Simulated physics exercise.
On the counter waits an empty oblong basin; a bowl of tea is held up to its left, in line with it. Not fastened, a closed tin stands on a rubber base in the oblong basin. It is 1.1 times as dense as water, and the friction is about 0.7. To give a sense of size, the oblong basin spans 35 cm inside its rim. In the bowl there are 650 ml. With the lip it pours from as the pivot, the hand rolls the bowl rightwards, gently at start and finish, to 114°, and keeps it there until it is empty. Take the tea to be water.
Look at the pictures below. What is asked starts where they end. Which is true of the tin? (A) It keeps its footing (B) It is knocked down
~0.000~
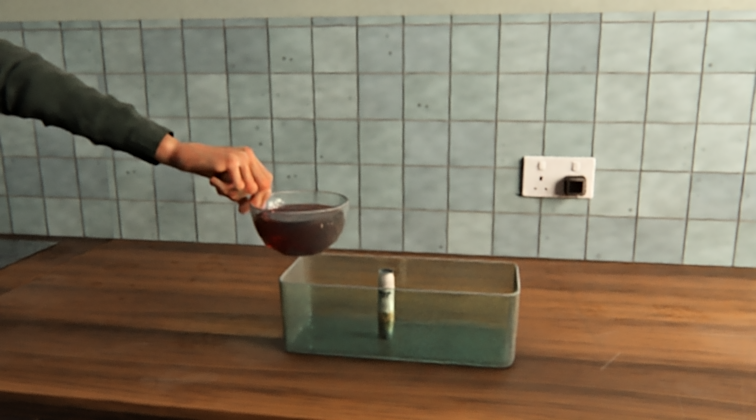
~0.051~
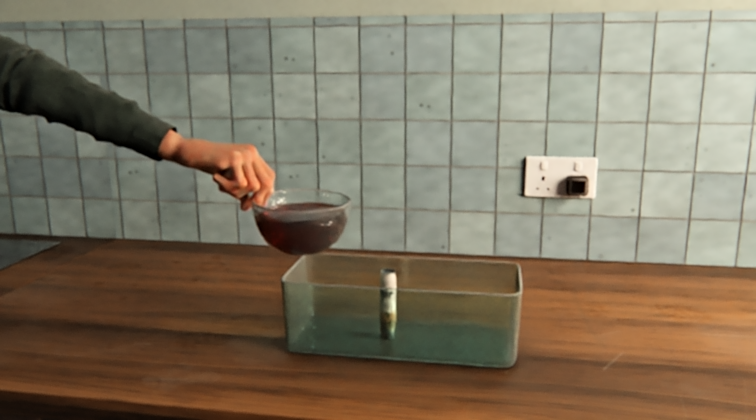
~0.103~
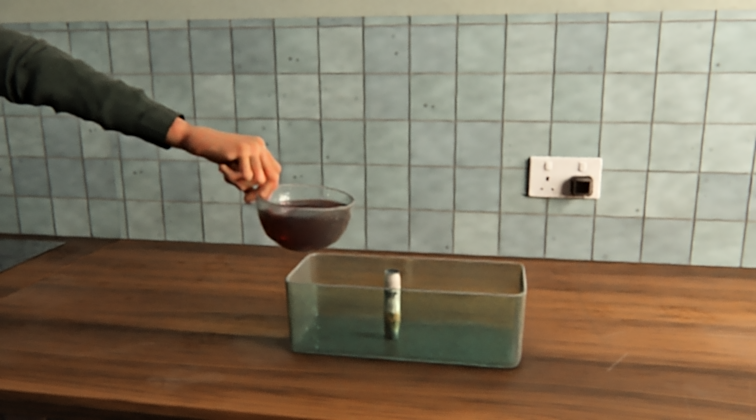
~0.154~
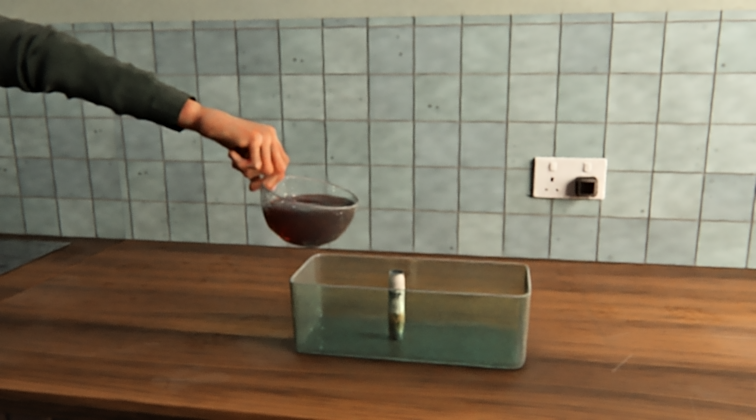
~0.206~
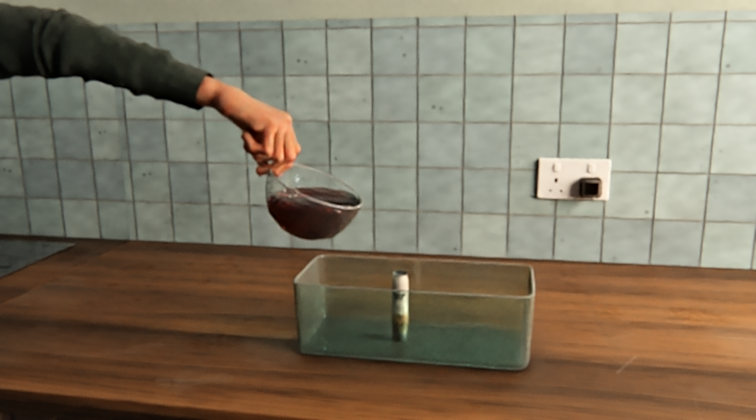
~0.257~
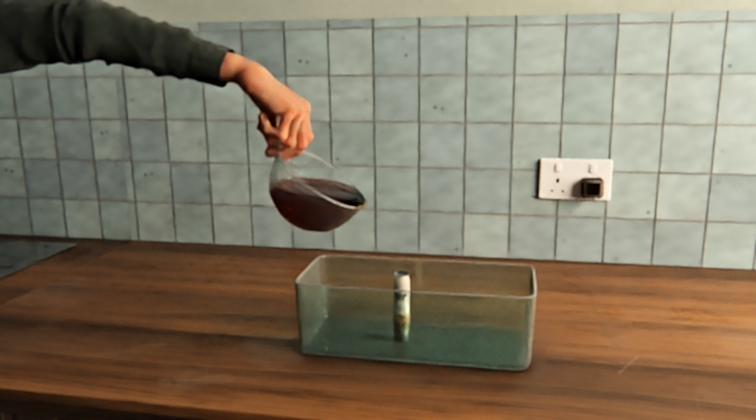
Answer: B.
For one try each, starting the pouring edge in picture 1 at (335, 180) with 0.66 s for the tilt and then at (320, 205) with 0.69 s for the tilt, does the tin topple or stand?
Run one: It tumbles. Run two: It tumbles.
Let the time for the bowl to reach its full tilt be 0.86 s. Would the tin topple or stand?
In that case the tin overturns.
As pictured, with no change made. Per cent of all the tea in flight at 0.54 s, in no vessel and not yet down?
About 60 per cent.
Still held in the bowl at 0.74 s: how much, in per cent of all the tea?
Close to 0 percent of the whole amount.
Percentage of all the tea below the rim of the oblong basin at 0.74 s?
Around 96 per cent of the whole.
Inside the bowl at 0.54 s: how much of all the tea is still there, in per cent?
Close to 24 percent of the liquid remains at that time.
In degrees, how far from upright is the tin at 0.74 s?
Tilt: Around 0 degrees.
By 0.54 s the tilt is 101° and 23 per cent is still to pour; the tin stands where it began.
By 0.74 s the tilt is 114° and 0 per cent is still to pour; the tin stands where it began.
By 0.96 s the tilt is 114° and 0 per cent is still to pour; the tin leans 38°.
By 1.19 s the tilt is 114° and 0 per cent is still to pour; the tin lies on its side.
At rest the tin lies on its side.
